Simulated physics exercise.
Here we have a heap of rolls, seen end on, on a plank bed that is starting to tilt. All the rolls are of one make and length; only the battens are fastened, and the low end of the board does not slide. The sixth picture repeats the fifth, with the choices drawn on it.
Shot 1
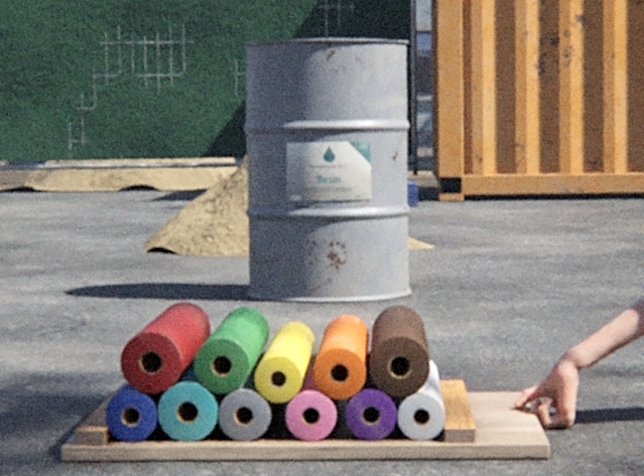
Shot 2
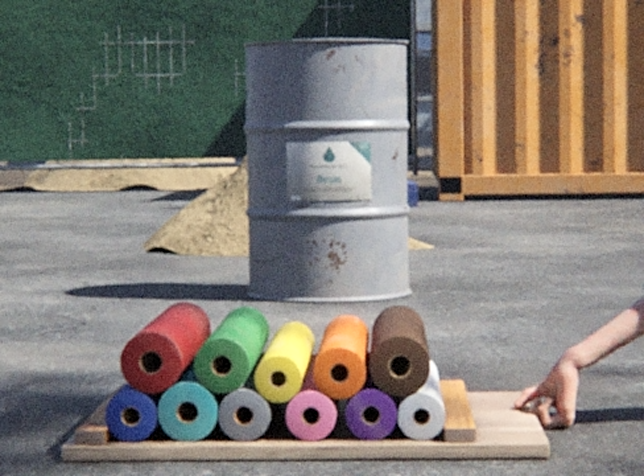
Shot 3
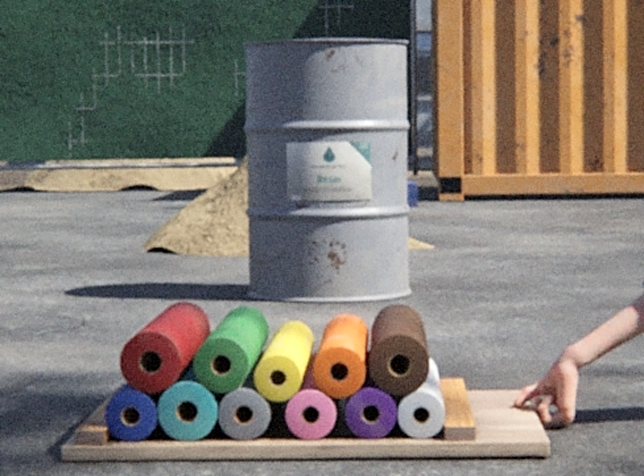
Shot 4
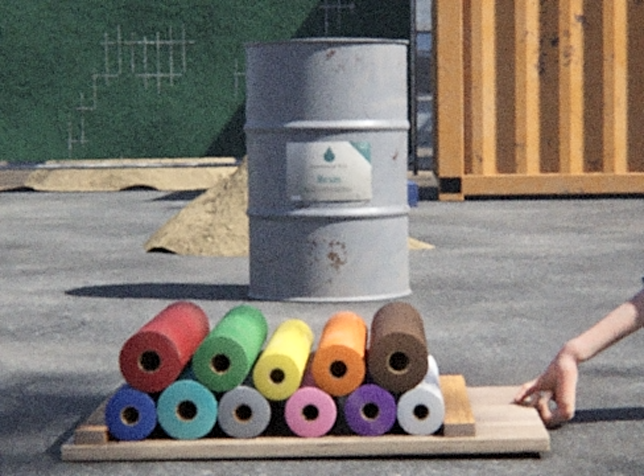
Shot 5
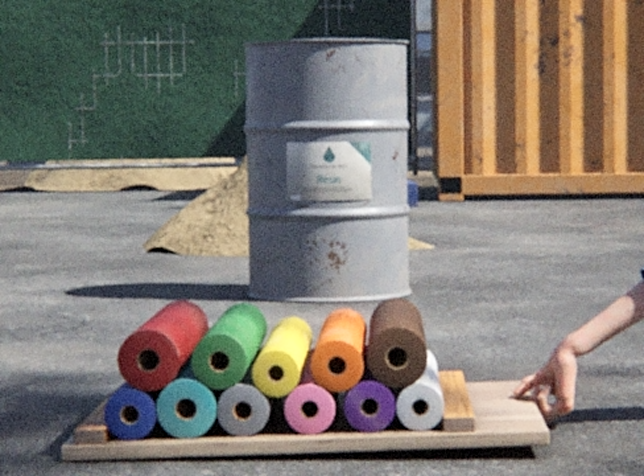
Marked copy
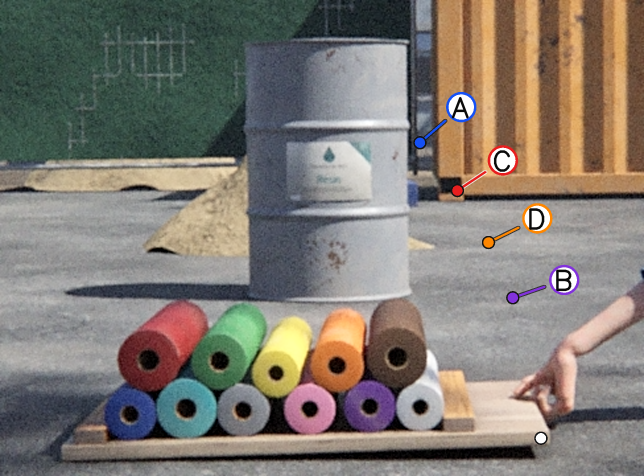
A hand slightly raises the right end of a board stacked with colourful rolls.
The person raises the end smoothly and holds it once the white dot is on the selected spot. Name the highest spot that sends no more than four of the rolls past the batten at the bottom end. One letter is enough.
It can be raised to D.
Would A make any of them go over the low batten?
Yes, at A.
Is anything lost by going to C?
Yes.
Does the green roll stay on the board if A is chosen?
The green roll: No.
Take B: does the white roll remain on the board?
Yes, with B.
On the marked copy, A at (420, 143); B at (513, 298); C at (457, 191); D at (489, 243); the white dot at (541, 438).
Following D. Soon after the start, board at 16°.
Later, board at 26°.
In the end, board at 26°, one over the low batten (red).
As for the rest, A nine over the low batten; B none over the low batten; C nine over the low batten.
